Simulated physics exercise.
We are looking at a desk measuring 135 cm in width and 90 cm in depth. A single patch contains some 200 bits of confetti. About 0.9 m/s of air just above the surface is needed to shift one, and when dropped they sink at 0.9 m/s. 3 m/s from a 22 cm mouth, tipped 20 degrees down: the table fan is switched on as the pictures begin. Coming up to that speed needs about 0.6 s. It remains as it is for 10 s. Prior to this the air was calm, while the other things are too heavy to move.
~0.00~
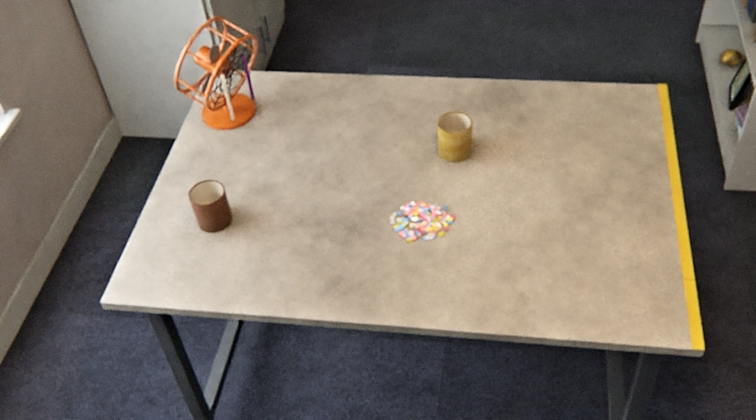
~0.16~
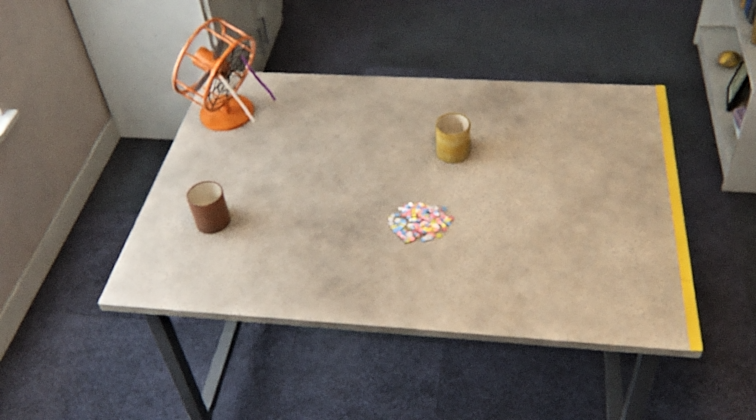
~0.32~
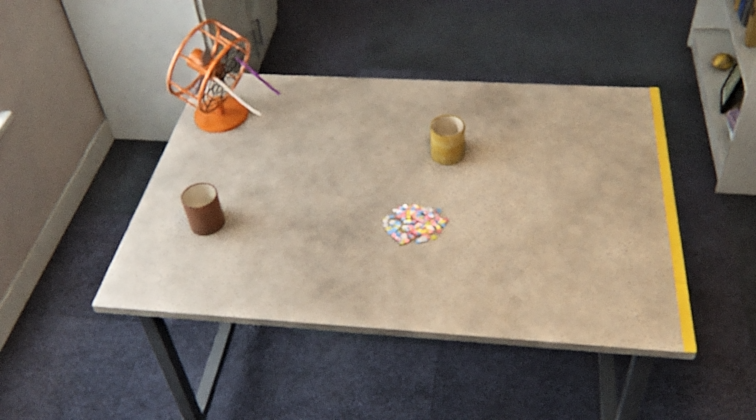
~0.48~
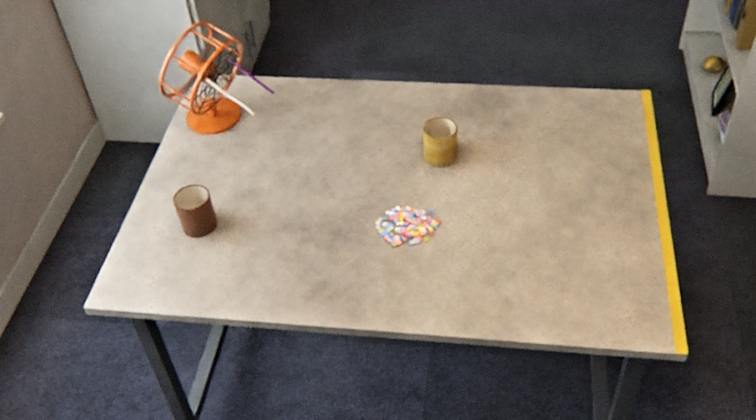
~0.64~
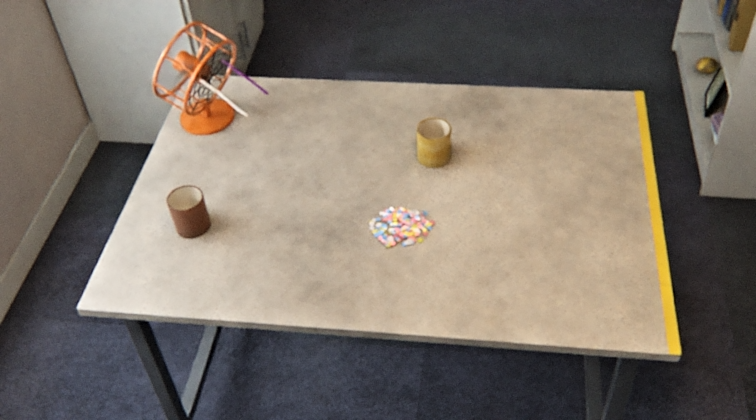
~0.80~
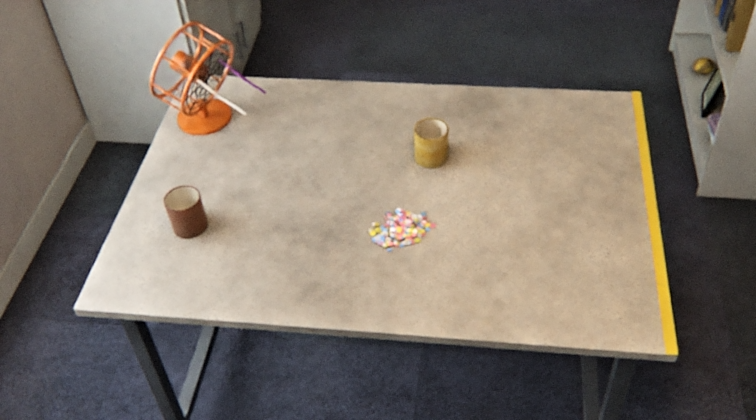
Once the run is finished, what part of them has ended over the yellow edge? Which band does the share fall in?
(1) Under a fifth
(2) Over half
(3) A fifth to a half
Answer: 1.
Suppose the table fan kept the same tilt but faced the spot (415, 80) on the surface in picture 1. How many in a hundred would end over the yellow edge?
That would come out around 0 in a hundred.
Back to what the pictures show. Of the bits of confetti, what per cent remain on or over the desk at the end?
About 0 % of them are still there at the end.
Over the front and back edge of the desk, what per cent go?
About 100 % front, about 0 % back.
After 2.0 s the count stands so, 0 % are over the yellow edge.
After 3.2 s the count stands so, 0 % are over the yellow edge.
After 5.5 s the count stands so, 0 % are over the yellow edge.
After 10.0 s, at the end, 0 % are over the yellow edge.
